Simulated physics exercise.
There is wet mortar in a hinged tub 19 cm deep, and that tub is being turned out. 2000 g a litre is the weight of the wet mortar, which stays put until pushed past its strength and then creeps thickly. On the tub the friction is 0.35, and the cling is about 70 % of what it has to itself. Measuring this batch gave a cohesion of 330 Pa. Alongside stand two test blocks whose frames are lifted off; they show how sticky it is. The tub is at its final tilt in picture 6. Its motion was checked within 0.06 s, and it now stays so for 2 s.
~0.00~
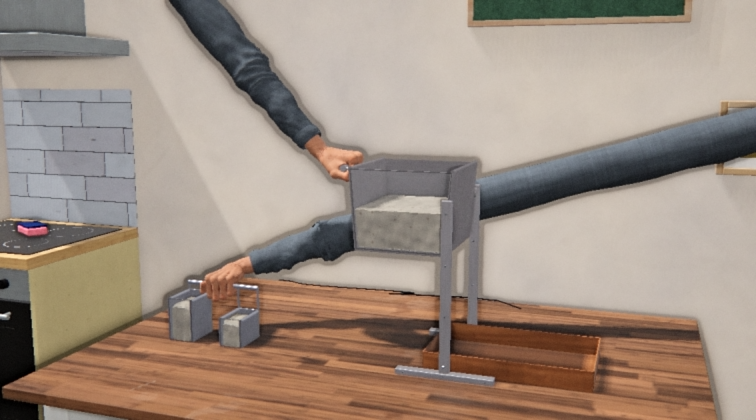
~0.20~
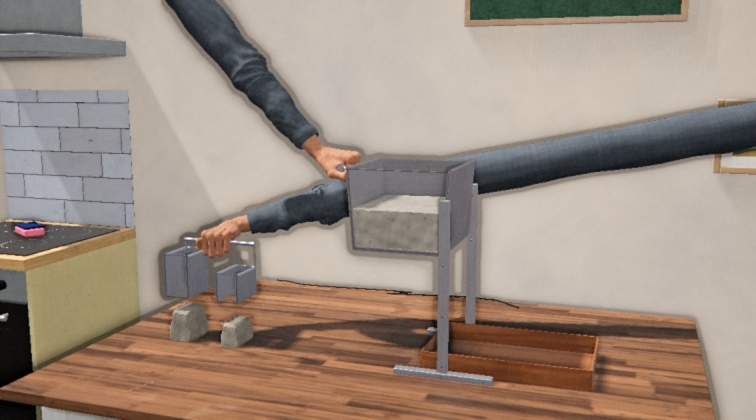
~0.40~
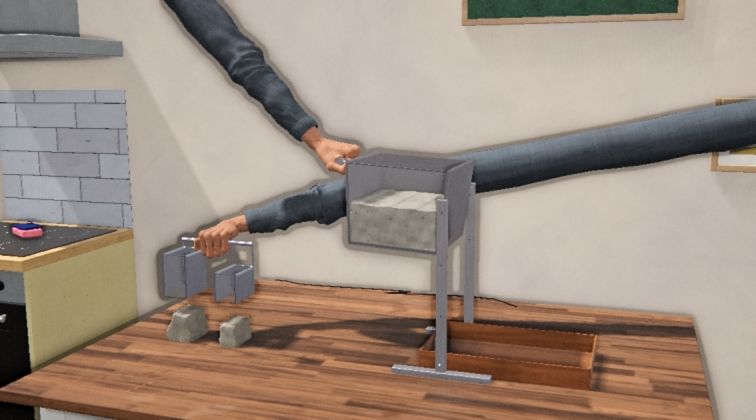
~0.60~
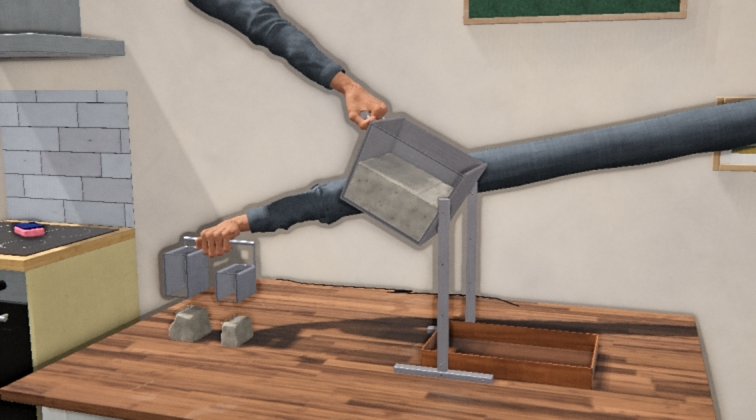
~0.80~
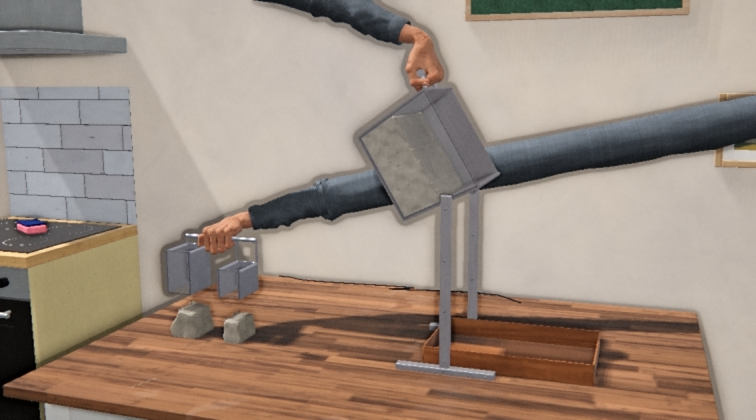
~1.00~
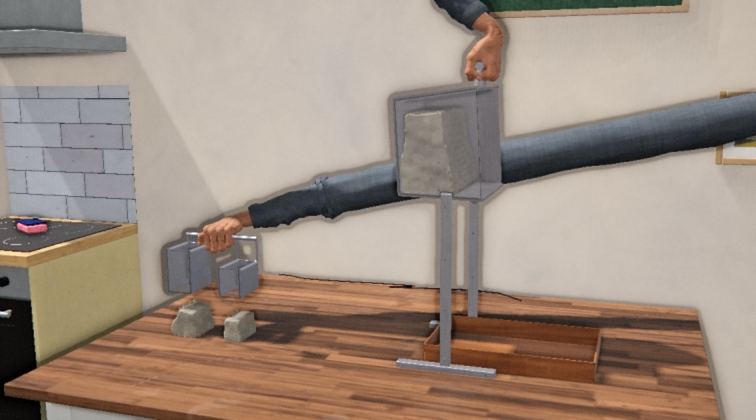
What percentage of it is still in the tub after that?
About 64 %.
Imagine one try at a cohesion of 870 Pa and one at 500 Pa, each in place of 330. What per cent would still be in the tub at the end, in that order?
Going in order, it's 95 % and then 70 %.
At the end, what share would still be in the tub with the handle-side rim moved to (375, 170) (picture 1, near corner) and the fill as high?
I'd guess around 85 per cent remains.
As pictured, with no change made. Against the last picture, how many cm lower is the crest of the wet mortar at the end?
11 cm or so.
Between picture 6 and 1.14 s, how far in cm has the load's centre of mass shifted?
I'd put the distance at about 5 centimetres.
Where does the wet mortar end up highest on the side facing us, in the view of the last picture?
Highest point: Approx. (416, 159).
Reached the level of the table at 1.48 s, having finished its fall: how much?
About 0 per cent.
By 1.14 s, the tub is at 87 degrees and holds 100 %.
By 1.31 s, the tub is at 87 degrees and holds 73 %.
By 1.48 s, the tub is at 87 degrees and holds 67 %.
By 1.65 s, the tub is at 87 degrees and holds 64 %.
By 3.00 s, at the end, the tub is at 87 degrees and holds 64 %.
